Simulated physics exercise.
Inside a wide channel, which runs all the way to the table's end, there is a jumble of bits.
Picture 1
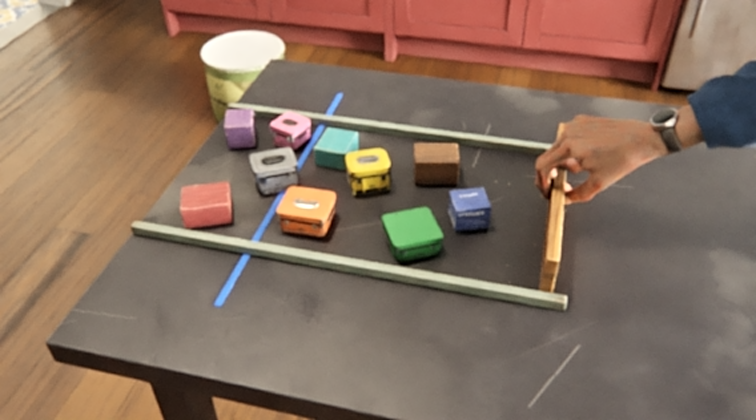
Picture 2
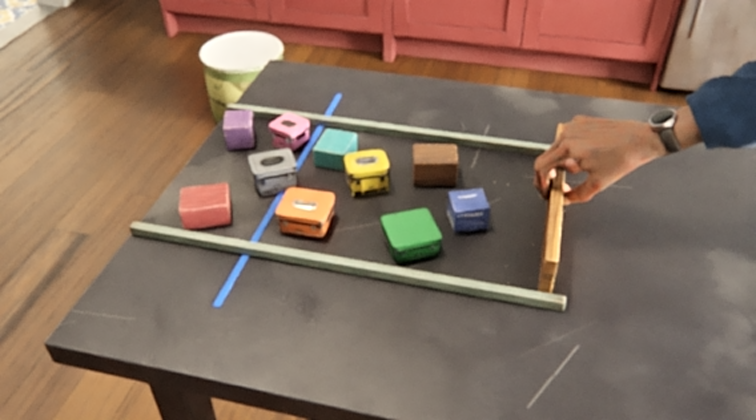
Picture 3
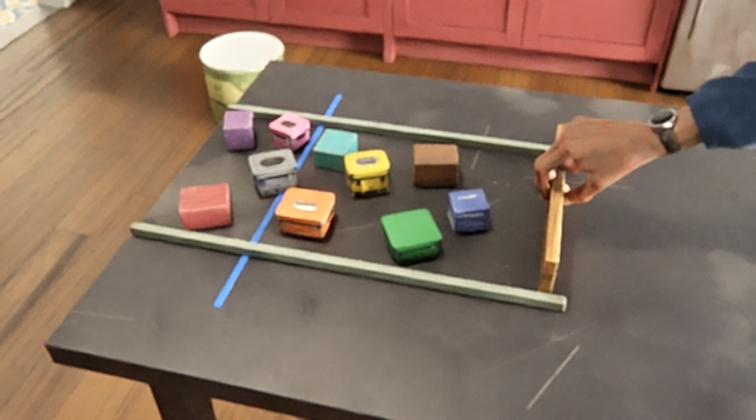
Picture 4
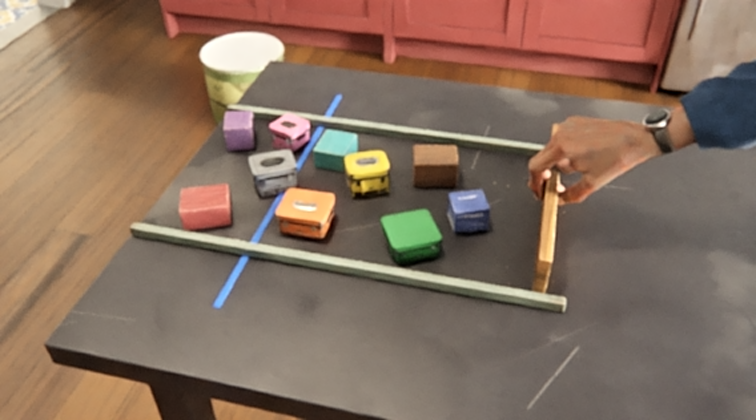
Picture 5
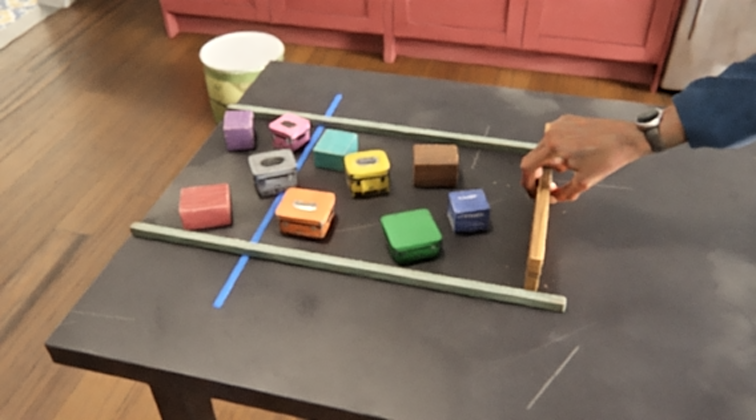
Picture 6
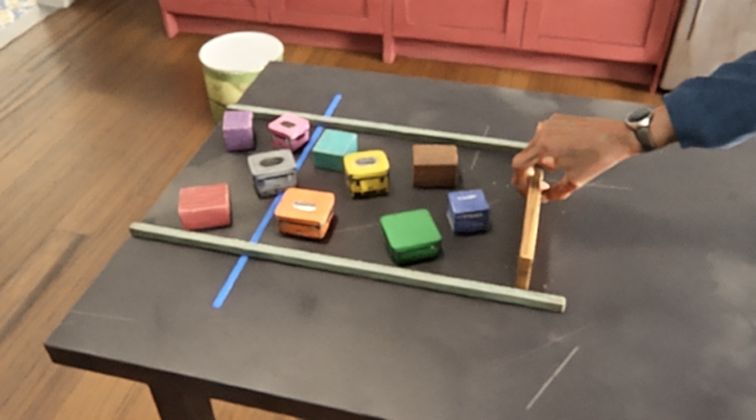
We see a hand holding a wooden board upright at the right of a cluster of colourful blocks and small cases between two rails on a dark table; after staying still, it slides the board a short way left.
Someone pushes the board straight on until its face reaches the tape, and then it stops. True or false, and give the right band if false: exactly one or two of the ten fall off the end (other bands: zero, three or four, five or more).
True.
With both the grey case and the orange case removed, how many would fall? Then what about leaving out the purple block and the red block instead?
Fallen: 1 in the first try, 0 in the other.
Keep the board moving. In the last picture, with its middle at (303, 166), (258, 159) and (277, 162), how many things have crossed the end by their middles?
Respectively 0, 3 and 2.
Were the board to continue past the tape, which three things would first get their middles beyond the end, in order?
They are the purple block, then the red block, then the pink case.
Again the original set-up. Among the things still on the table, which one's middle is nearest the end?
It's the red block that is foremost.
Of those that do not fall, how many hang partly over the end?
Number: 1.
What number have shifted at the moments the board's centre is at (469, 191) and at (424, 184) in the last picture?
1 and 3.
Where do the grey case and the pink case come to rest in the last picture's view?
The grey case finishes at (207, 170); the pink case finishes at (230, 125).
A little later, none off yet; purple block at rest near (239, 130); red block at rest near (205, 207); pink case at rest near (290, 134).
When it is over, the number that fall off is one or two; down, purple block.
